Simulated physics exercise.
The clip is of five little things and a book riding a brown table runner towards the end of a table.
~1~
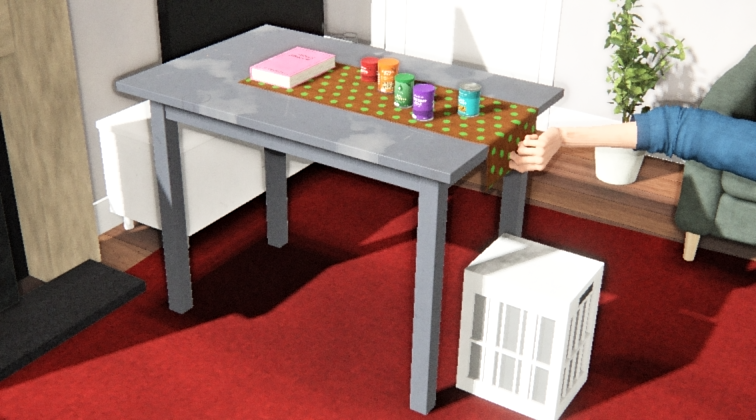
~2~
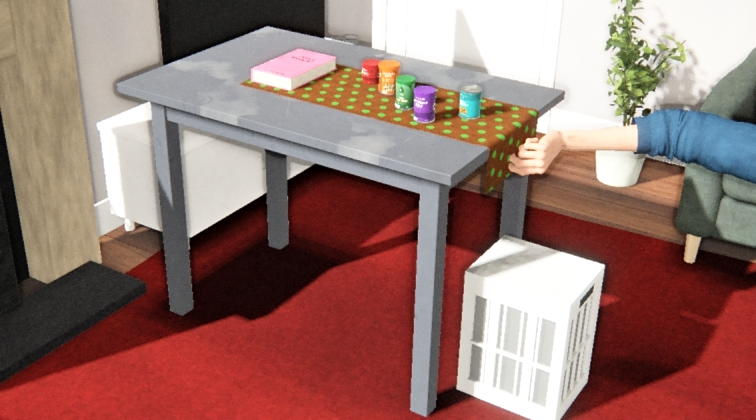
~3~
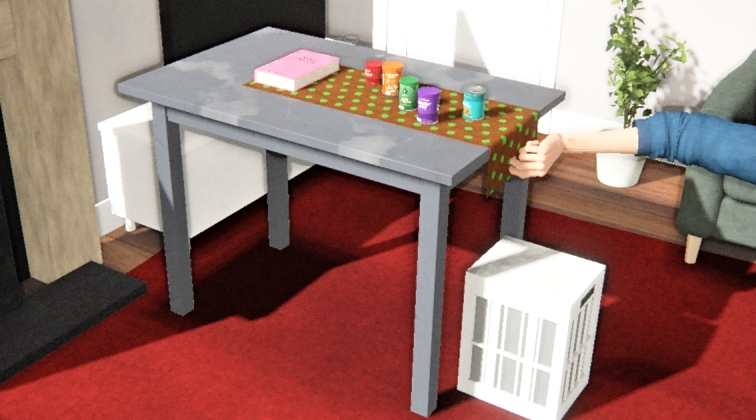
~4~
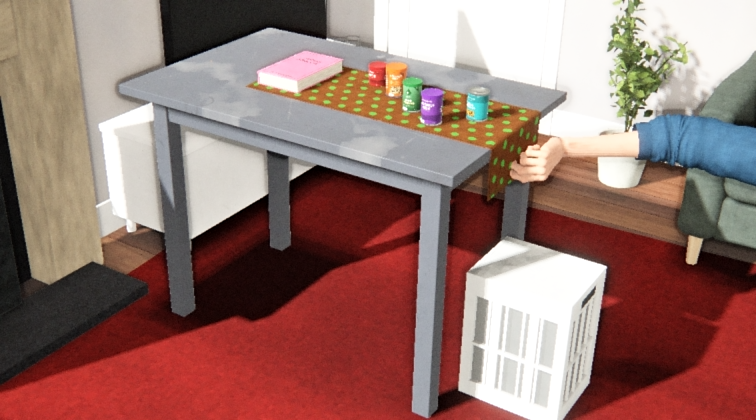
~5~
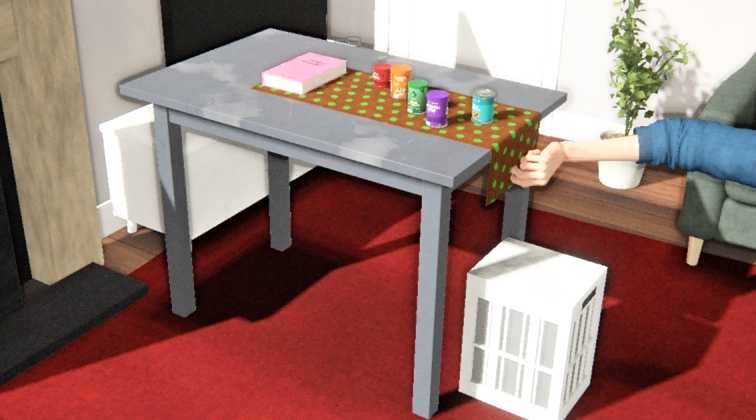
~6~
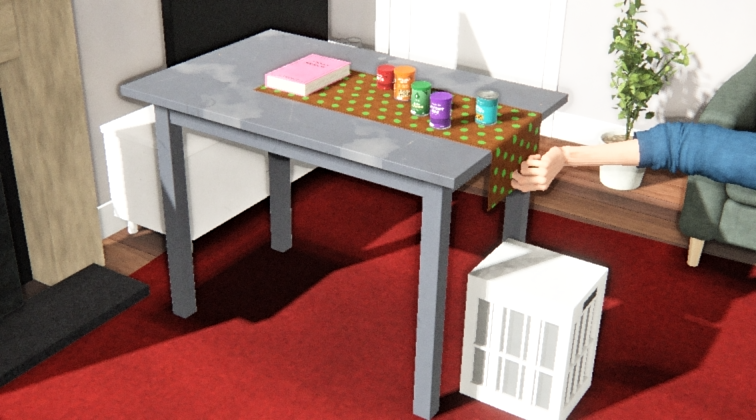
To begin with, a pink book and five small colourful containers sit on a green-dotted brown runner across a grey table, its end gripped by a hand at the right. The hand draws the cloth slowly down over the edge, and the book and containers shift slightly rightward with it.
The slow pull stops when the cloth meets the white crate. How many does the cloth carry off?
The answer is two.
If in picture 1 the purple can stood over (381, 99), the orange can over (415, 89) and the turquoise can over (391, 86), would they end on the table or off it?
The purple can holds on; the orange can stays on; the turquoise can does not fall.
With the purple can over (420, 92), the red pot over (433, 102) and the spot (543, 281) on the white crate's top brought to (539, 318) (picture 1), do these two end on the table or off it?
The purple can is carried off; the red pot drops off.
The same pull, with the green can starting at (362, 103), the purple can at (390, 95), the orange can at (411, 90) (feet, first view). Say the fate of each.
The green can survives, the purple can keeps its place on top, the orange can keeps its place on top.
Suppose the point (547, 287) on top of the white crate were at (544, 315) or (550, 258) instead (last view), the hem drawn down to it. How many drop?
It would be 3 and 1.
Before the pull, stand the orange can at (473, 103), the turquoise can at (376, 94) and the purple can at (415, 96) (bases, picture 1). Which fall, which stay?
The orange can goes over; the turquoise can keeps its place on top; the purple can holds on.
Early on, hem near (511, 234); turquoise can gone.
Midway, hem on the crate; turquoise can and purple can gone.
Finally, hem on the crate; turquoise can and purple can gone. Over the edge go two.
